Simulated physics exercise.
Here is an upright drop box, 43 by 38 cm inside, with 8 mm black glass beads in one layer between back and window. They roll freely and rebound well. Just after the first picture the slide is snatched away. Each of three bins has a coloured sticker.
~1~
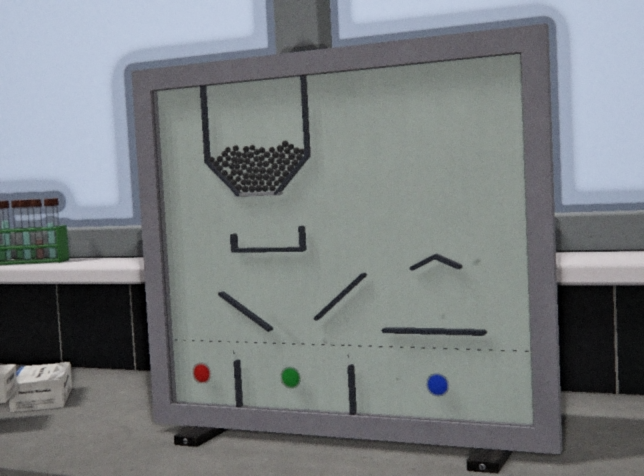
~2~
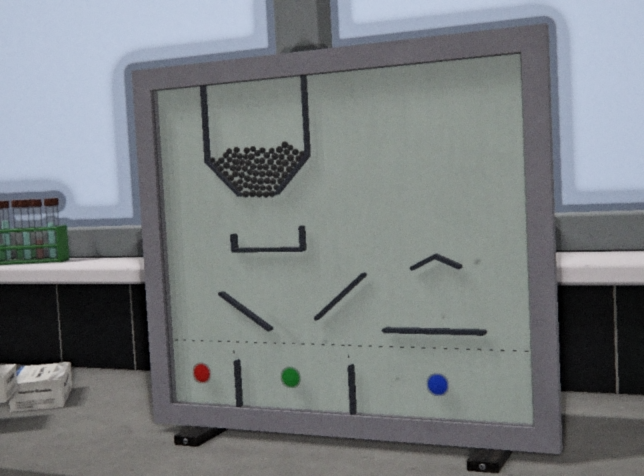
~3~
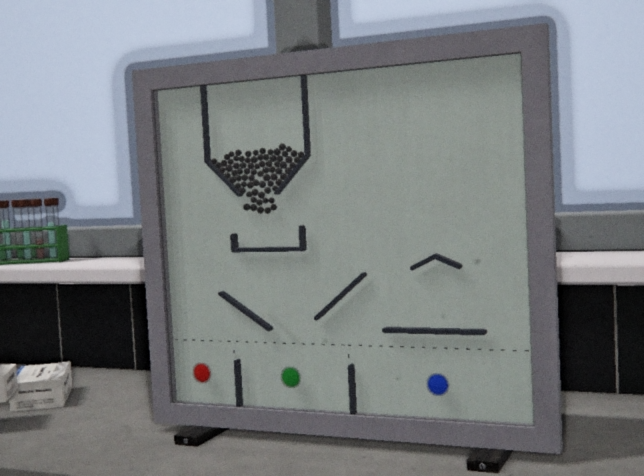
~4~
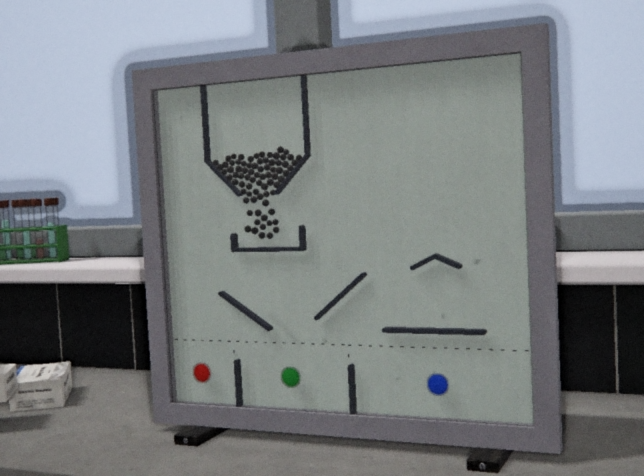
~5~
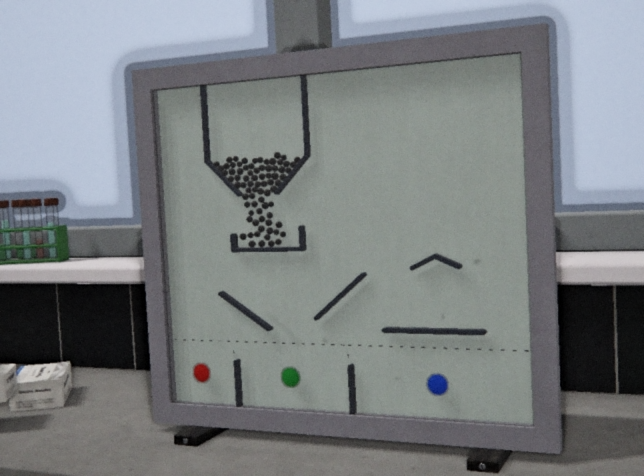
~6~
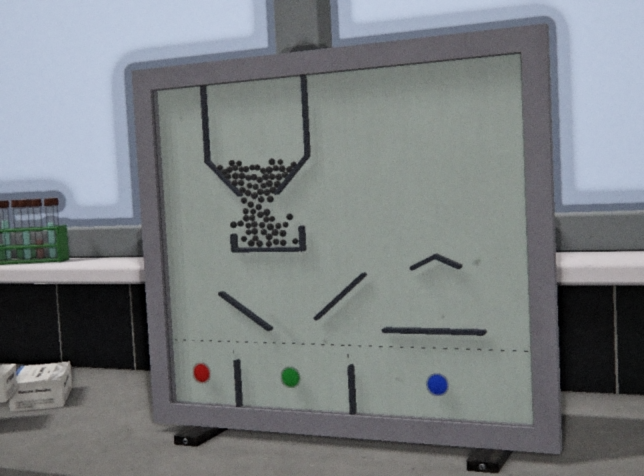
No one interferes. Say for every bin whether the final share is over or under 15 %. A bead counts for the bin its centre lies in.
Red: Over; blue: Under; green: Under 15 %.
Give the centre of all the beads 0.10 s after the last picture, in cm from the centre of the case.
Some 9 cm left and 3 cm above.
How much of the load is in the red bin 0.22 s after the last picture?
About 5 per cent.
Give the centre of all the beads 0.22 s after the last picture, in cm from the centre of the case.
About 9 cm left and 1 cm above.
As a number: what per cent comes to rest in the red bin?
Roughly 20 per cent.
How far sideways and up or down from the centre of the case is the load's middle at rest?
Some 9 cm left and 3 cm below.
Then, 0.10 s later than the last picture, the beads' middle is 9 cm left of and 3 cm above the centre; nothing in the marked areas.
Then, 0.22 s later than the last picture, the beads' middle is 9 cm left of and 1 cm above the centre; red 5 %.
Then, 0.45 s later than the last picture, the beads' middle is 9 cm left of and 1 cm below the centre; red 15 %.
At rest 2.1 s after the last picture, red 20 %, blue 0 %, green 5 %, elsewhere 75 %.
